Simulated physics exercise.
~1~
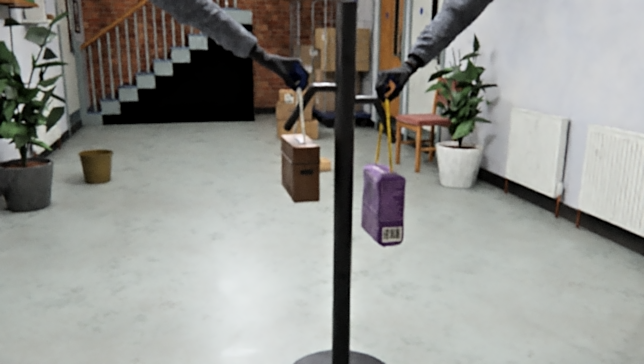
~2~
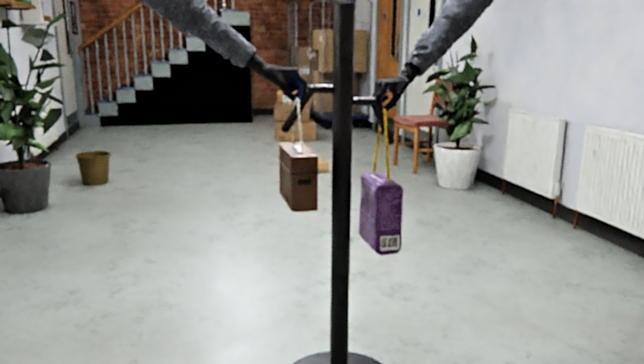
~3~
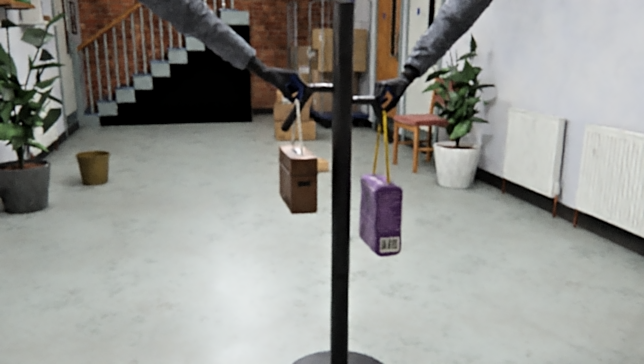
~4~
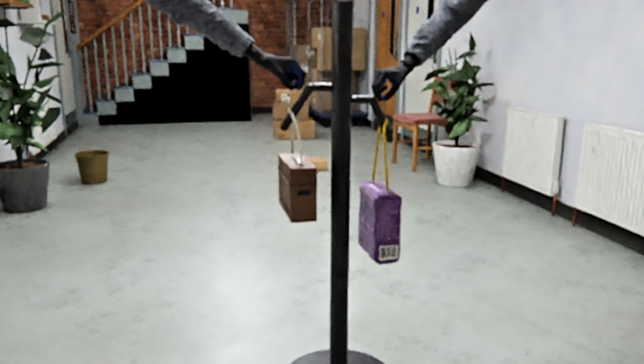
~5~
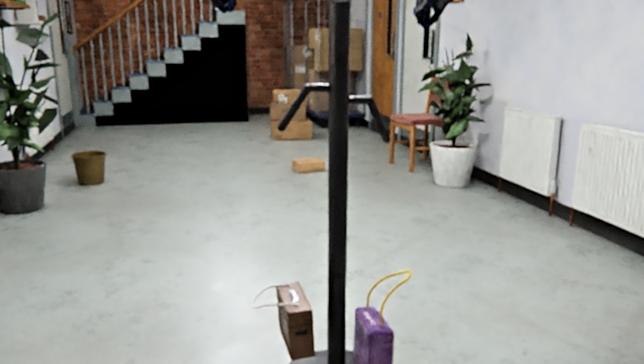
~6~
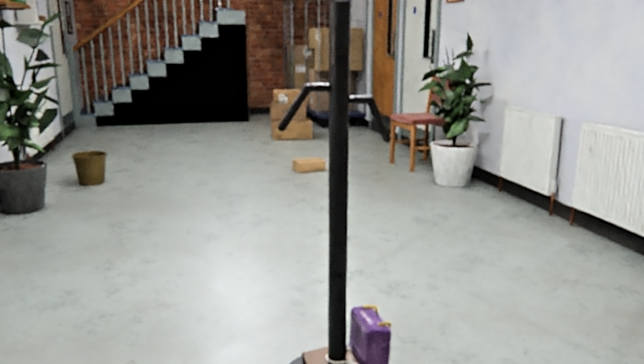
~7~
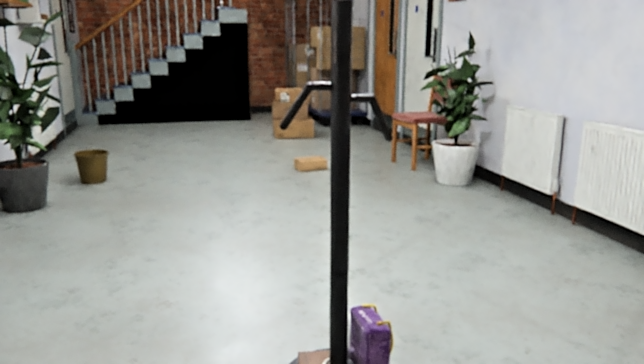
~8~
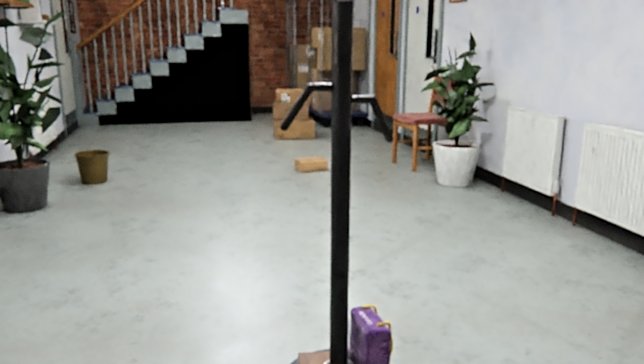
In a hallway with stairs, gloved hands lowering a brown case and purple bag onto a stand's pegs, both dropping to the floor.
